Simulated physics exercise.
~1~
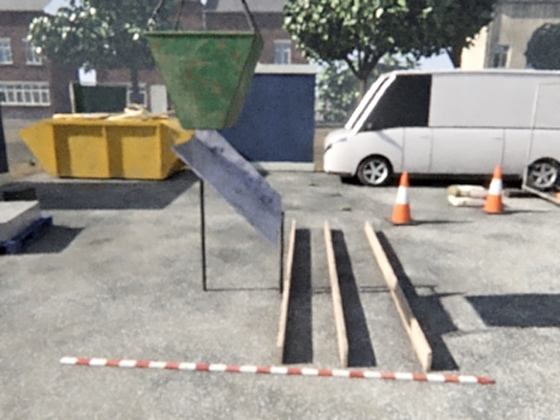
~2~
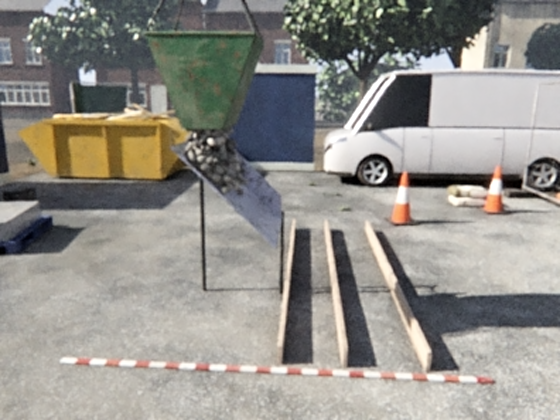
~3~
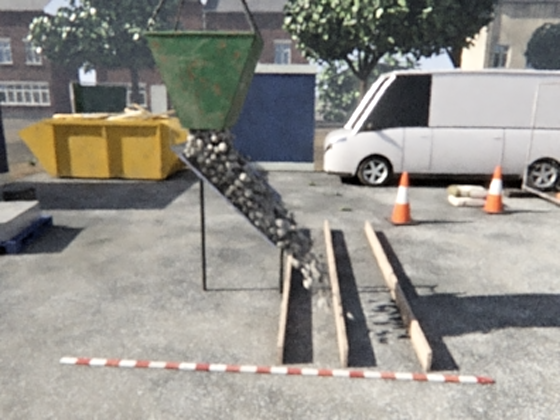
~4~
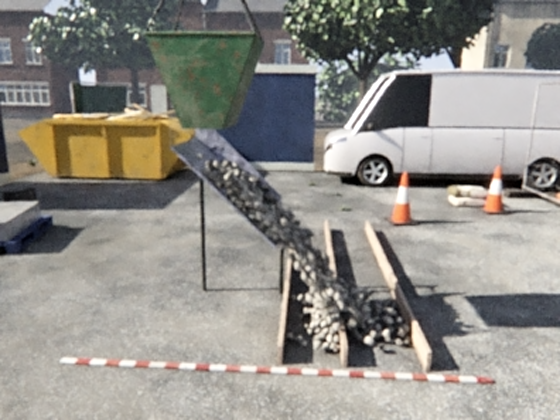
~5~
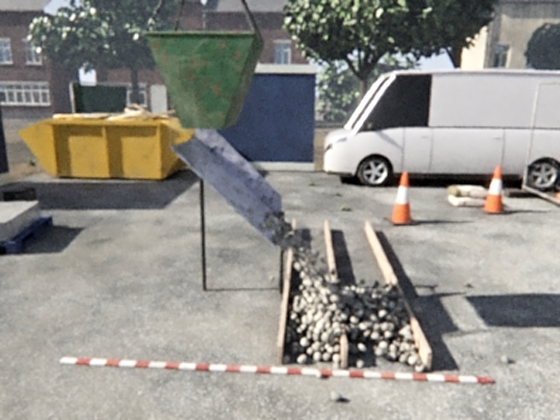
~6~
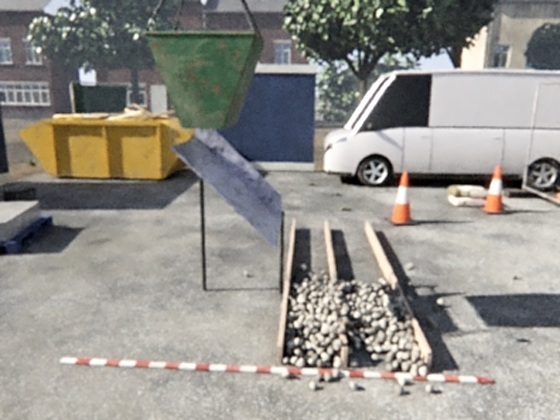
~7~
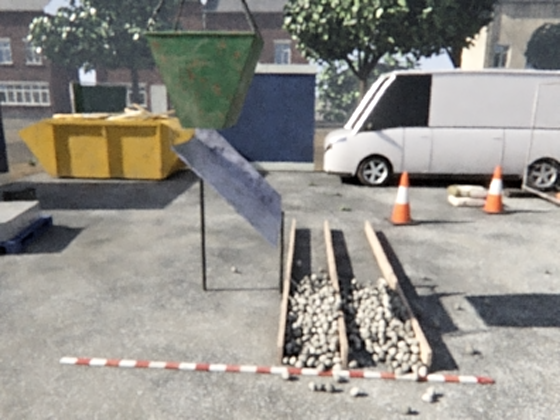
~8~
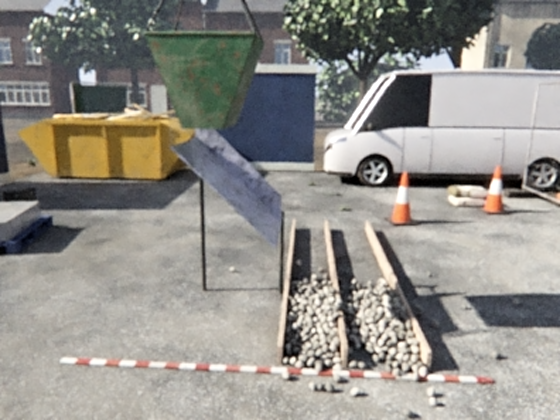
A green skip drops grey stones down a steel slide into two board-sided bays.
